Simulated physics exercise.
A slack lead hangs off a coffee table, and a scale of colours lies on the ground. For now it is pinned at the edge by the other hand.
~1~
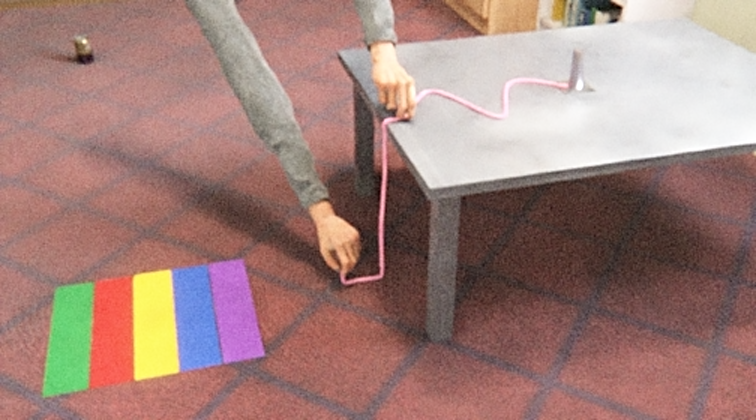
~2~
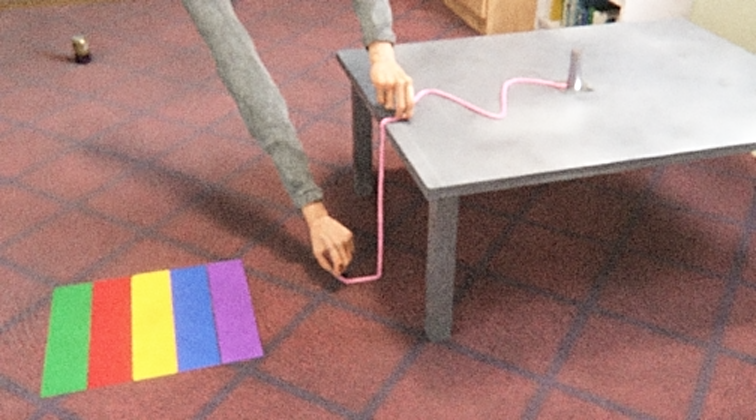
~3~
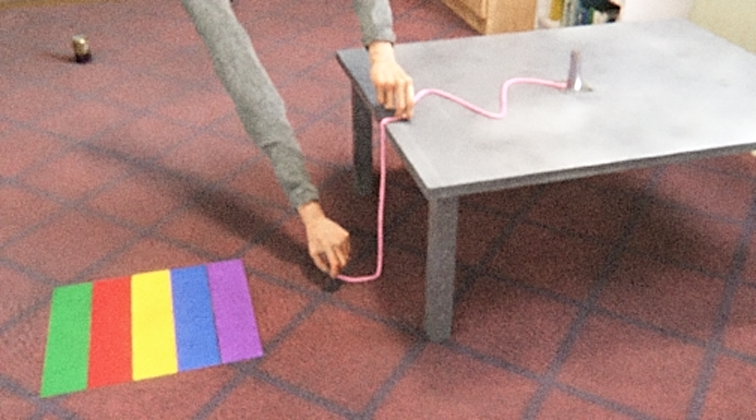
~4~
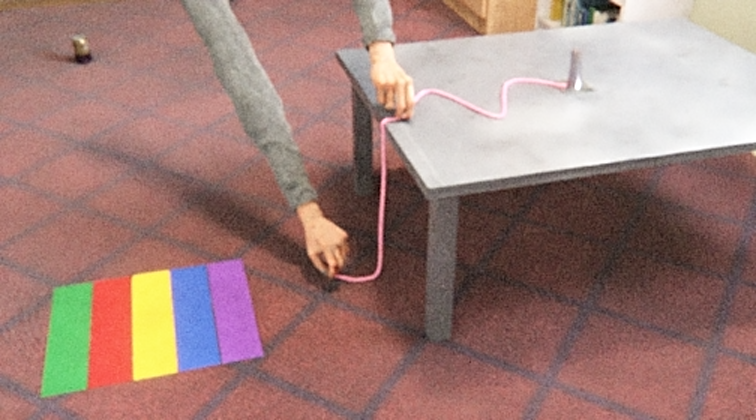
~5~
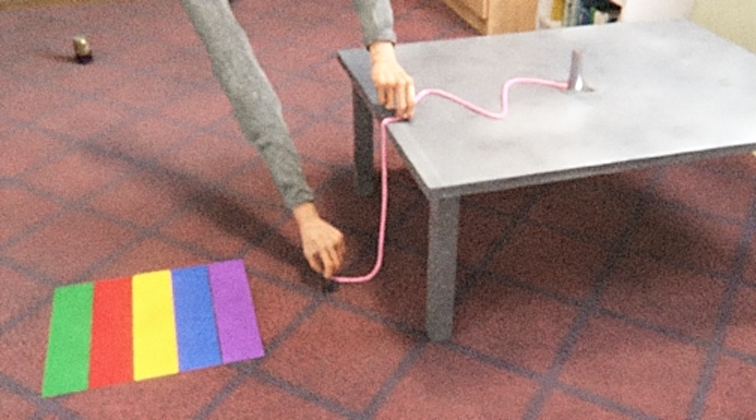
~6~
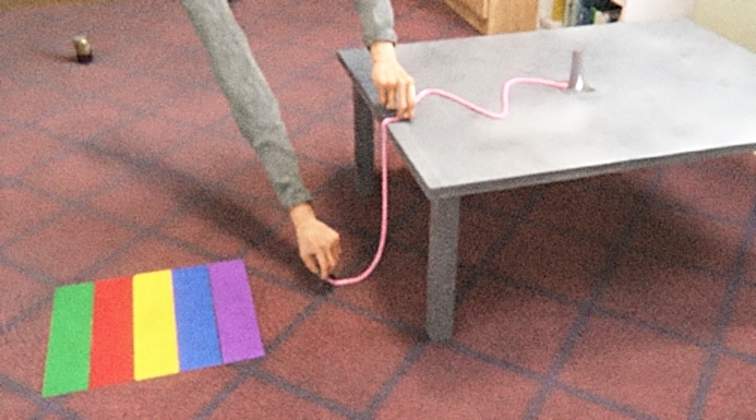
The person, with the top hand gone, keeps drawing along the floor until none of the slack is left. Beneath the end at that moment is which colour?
Beneath it is green.
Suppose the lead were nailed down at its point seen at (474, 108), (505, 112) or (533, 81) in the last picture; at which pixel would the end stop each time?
Approximately at (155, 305), at (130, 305) and at (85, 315), in that order.
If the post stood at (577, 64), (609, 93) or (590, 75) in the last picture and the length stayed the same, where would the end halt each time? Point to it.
Approximate places, in that order: (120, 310), (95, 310), (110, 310).
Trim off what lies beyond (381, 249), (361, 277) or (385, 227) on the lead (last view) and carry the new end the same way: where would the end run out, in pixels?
Try by try: (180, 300), (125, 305) and (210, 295).
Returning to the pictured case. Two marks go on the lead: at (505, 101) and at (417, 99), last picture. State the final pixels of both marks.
The first lands at (471, 102), while the second lands at (327, 151).
A little later, end near (142, 305); over yellow.
Next, end near (96, 312); over red.
When it is tight, end near (67, 317); over green. Over green.
